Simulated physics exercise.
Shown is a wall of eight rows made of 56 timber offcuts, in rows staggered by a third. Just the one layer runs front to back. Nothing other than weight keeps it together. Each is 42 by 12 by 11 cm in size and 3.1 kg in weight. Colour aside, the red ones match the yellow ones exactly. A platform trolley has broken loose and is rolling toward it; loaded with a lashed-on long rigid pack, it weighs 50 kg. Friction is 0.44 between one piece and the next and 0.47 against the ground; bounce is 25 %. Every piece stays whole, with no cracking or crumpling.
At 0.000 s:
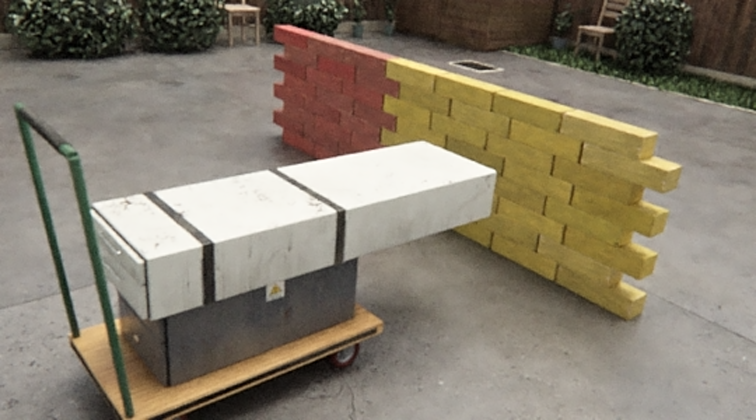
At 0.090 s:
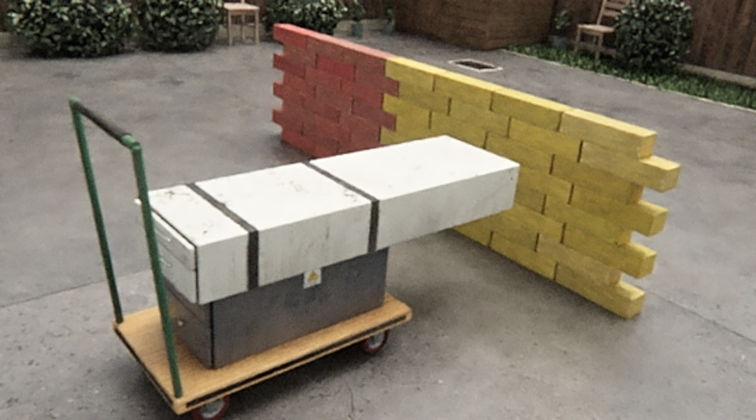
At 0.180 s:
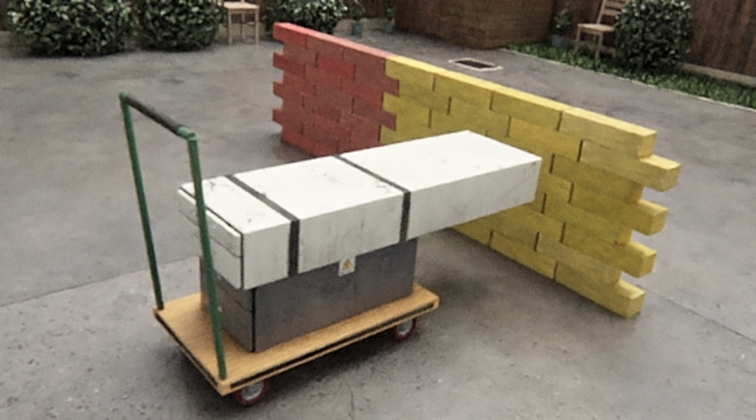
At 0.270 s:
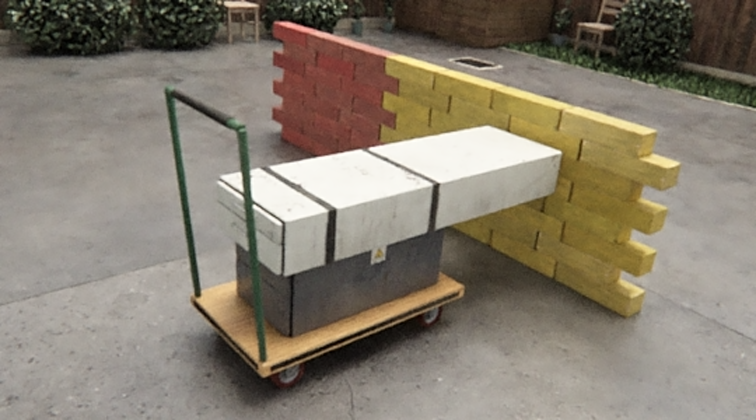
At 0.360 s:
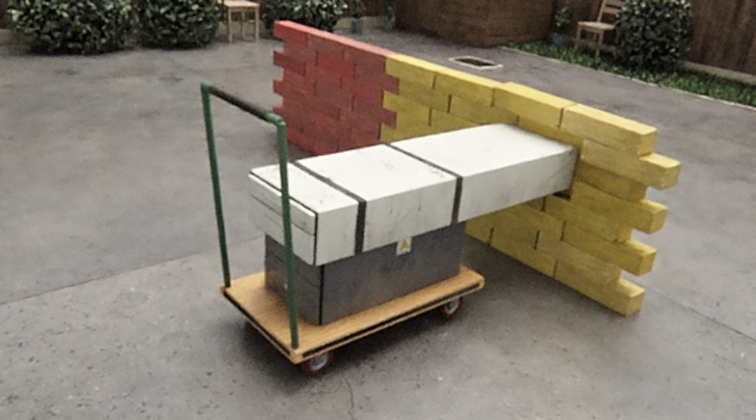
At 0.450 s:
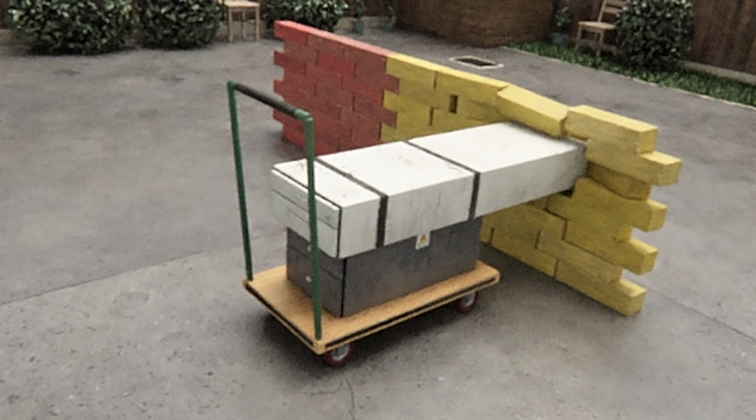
We see a platform trolley carrying a long white strapped pack roll rightward toward a red and yellow block wall, then the pack's front end pushes into the yellow section, shifting and tilting several yellow blocks near the top.
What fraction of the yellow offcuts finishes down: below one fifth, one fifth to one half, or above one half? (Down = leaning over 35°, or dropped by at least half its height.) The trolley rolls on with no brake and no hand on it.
Above one half.
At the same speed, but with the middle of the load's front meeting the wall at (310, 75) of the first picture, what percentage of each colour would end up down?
Yellow 0 %, red 70 %.
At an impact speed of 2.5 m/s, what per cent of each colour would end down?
The yellow would finish 60 in a hundred down, the red 0 in a hundred.
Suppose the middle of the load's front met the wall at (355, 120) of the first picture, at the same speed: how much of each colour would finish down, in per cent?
Yellow 30, red 90 per cent.
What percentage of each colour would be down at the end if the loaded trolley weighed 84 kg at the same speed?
For yellow it's 50, for red it's 0 in a hundred.
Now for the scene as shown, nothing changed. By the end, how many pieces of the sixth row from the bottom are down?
Count down in that row: 3.
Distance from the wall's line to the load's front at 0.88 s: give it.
It has gone roughly 55 centimetres beyond.
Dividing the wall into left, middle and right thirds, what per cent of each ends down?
From the left: 0, then 20, then 80 percent.
Around 0.62 s, load 31 cm past the wall's line, still rolling; 4 of the 32 yellow offcuts down (4 of 56 in all colours); top yellow offcut tipped 55°, 36 mm lower.
Around 0.88 s, load 53 cm past the wall's line, still rolling; 15 of the 32 yellow offcuts down (15 of 56 in all colours); top yellow offcut on its side.
Around 1.14 s, load 68 cm past the wall's line, still rolling; 16 of the 32 yellow offcuts down (16 of 56 in all colours); top yellow offcut on its side.
Around 2.06 s, load 71 cm past the wall's line, stopped; 17 of the 32 yellow offcuts down (17 of 56 in all colours); top yellow offcut on its side.
Finally (4.5 s), load 70 cm past the wall's line, stopped; 20 of the 32 yellow offcuts down (20 of 56 in all colours); top yellow offcut on its side; top red offcut unmoved. That is 62 per cent. Seen by the last camera, middles, top yellow offcut near (574, 105), top red offcut near (297, 33).
